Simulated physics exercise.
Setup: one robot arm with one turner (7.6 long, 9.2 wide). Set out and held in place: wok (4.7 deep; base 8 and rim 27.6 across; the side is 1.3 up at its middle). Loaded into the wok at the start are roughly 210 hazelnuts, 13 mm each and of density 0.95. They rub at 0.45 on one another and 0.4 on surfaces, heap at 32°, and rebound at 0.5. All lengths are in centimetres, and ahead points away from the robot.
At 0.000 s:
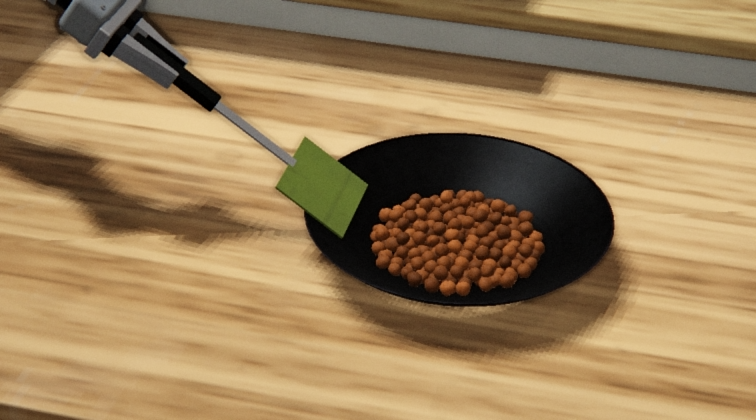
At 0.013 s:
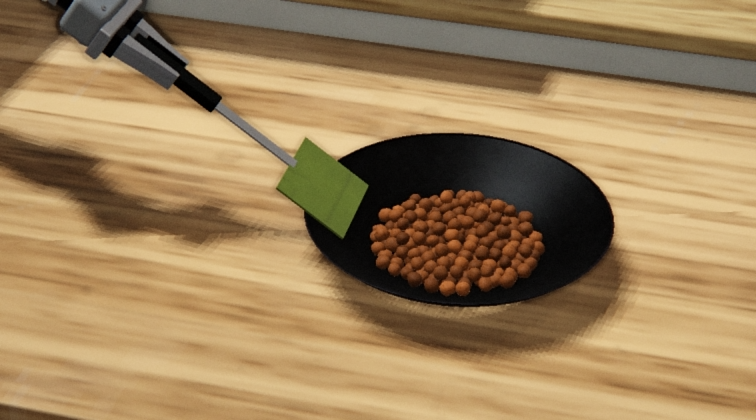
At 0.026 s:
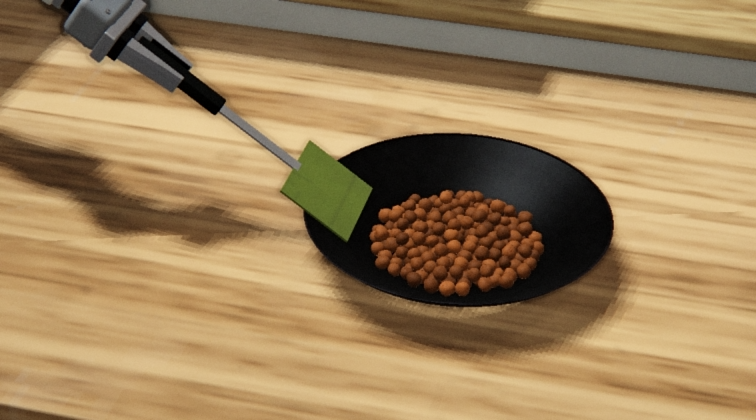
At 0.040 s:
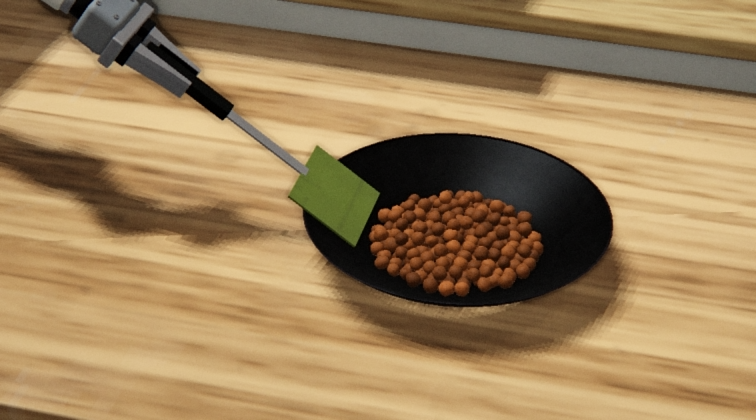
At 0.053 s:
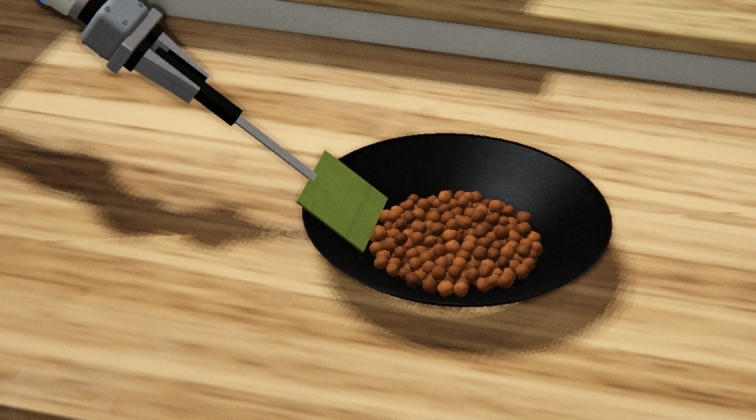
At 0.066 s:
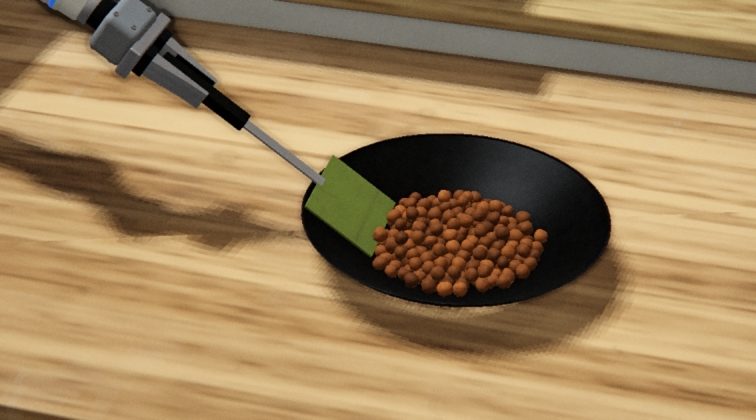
Green turner held by a robot arm easing down and right into a black wok, reaching the edge of piled brown hazelnuts.
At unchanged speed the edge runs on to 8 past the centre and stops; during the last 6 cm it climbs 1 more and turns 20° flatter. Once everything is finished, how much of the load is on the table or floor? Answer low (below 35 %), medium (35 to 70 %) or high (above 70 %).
Low.
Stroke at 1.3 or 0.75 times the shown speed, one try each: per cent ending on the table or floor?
Some 30 per cent, then some 15 per cent, on the table or floor.
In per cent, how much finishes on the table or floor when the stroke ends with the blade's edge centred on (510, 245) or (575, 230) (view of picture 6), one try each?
Estimates, in order: 5 % and 50 %.
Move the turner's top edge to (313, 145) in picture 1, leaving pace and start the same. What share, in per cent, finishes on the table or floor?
I'd estimate close to 30 per cent.
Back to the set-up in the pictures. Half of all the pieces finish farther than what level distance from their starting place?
Around 11 cm, measured level.
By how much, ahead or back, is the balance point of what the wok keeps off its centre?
Offset forward: Around 5.5 cm.
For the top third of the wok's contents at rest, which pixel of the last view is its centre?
Near (560, 239).
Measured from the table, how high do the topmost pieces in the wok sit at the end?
It reaches about 6.5 cm.
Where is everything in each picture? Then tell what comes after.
The first frame shows turner top edge at (290, 161), sloping 35°; upper third of the load around (455, 229), from x 375 to 540, top at y 195; 209 in the wok.
The second frame shows turner top edge at (291, 162), sloping 35°; upper third of the load around (455, 229), from x 375 to 540, top at y 195.
The third frame shows turner top edge at (295, 165), sloping 35°; upper third of the load around (454, 230), from x 375 to 535, top at y 195.
The fourth frame shows turner top edge at (303, 170), sloping 35°; upper third of the load around (454, 230), from x 375 to 535, top at y 195.
The fifth frame shows turner top edge at (311, 175), sloping 35°; upper third of the load around (453, 230), from x 375 to 535, top at y 195.
The sixth frame shows turner top edge at (319, 180), sloping 35°; upper third of the load around (450, 229), from x 380 to 540, top at y 195; 209 in the wok.
By 0.15 s, sloping 35°, highest piece 6 above the table; 209 in the wok.
By 0.23 s, sloping 28°, highest piece 6 above the table; 204 in the wok, 5 on the blade or in flight.
By 0.47 s, sloping 15°, highest piece 6 above the table; 163 in the wok, 45 on the table or floor, 1 on the blade or in flight.
By 1.52 s, sloping 15°, highest piece 6 above the table; 162 in the wok, 47 on the table or floor.
Final count, 162 in the wok, 47 on the table or floor. That is 22 % on the table or floor.
